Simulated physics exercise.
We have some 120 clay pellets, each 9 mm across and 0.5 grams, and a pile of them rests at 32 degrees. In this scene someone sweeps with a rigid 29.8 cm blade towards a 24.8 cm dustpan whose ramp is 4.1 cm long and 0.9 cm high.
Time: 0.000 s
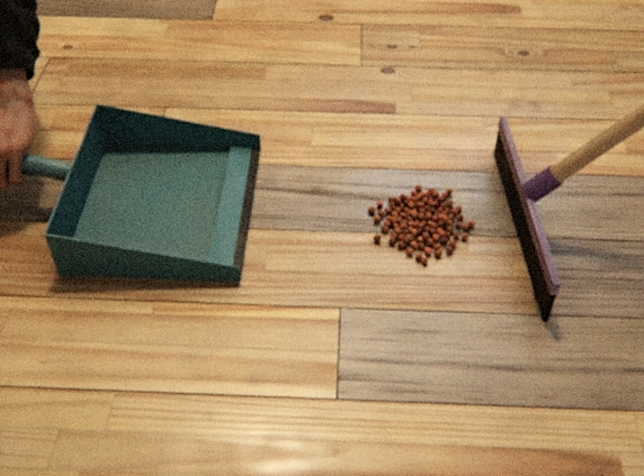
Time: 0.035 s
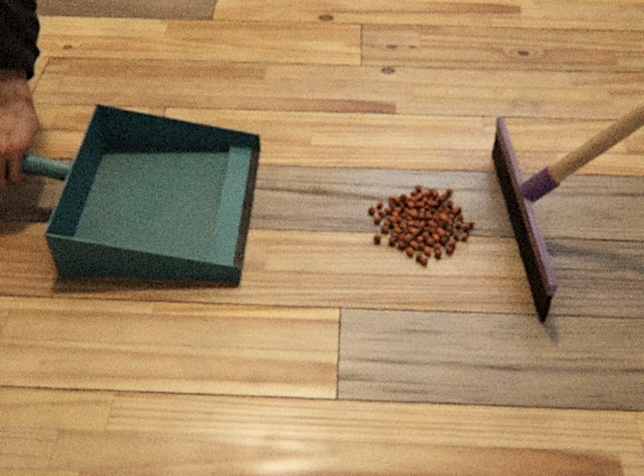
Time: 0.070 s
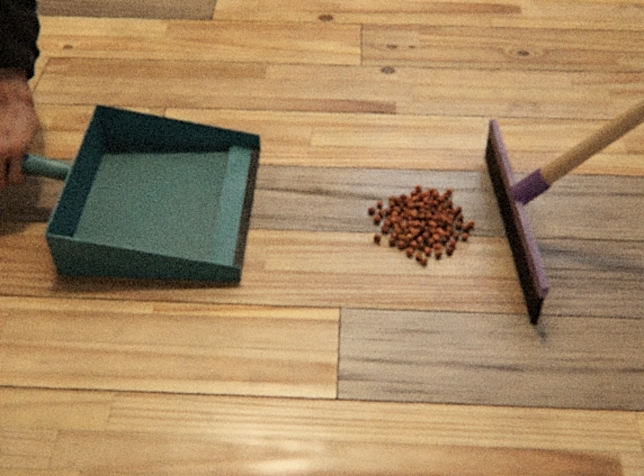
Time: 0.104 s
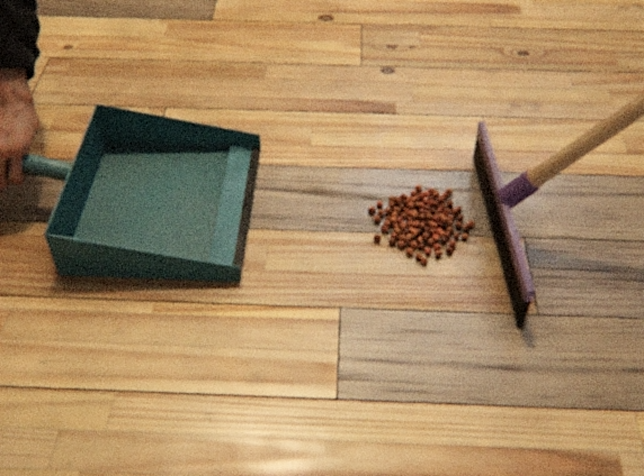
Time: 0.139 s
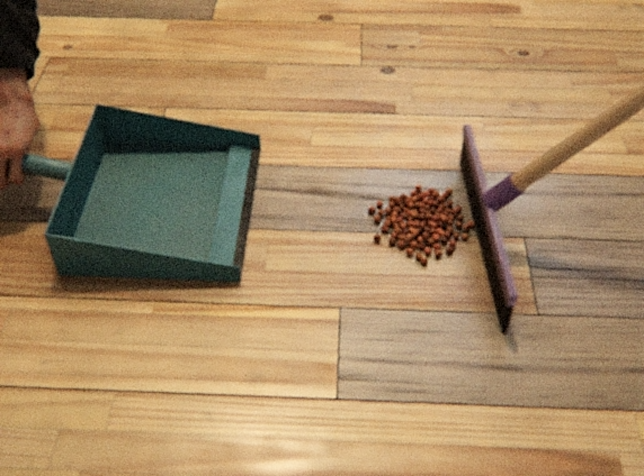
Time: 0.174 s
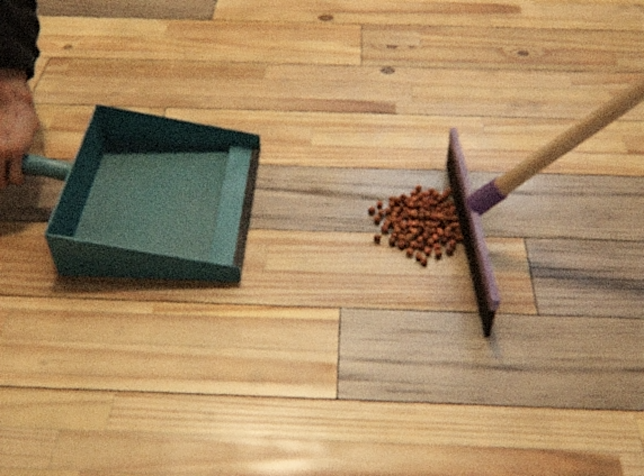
A hand held a green dustpan still on a wooden floor while a purple broom-like blade slid left and slightly nearer, reaching a small pile of reddish-brown pellets and nudging those along its right edge.
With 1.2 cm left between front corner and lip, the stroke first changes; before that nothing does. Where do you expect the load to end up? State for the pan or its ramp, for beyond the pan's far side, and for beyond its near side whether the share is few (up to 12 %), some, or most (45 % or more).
Pan: Some, far side: Few, near side: Some.
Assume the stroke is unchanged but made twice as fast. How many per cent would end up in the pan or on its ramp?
It would be around 40 per cent.
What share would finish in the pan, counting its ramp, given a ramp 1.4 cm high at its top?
Estimated share: Around 35 in a hundred.
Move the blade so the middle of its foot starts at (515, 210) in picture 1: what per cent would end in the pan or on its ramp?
Something close to 35 percent.
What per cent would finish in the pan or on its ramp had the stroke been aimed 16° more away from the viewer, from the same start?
I'd expect close to 40 percent.
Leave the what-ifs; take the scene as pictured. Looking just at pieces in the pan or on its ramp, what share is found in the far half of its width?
Share: Approx. 10 %.
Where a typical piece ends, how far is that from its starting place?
Around 24 centimetres.
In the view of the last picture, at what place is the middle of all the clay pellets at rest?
Estimated resting centre: Around (239, 249).
Then, at 0.40 s, middle of the blade 15 cm from the lip; 0 % over the lip, far side 0 %, near side 0 %.
After 0.55 s, middle of the blade 7 cm from the lip; 0 % over the lip, far side 0 %, near side 10 %.
After 0.82 s, middle of the blade 3 cm from the lip; 45 % over the lip, far side 0 %, near side 25 %.
At rest (1.8 s), pan 40 %, far side 0 %, near side 25 %, in front of the lip or behind the blade 40 %.
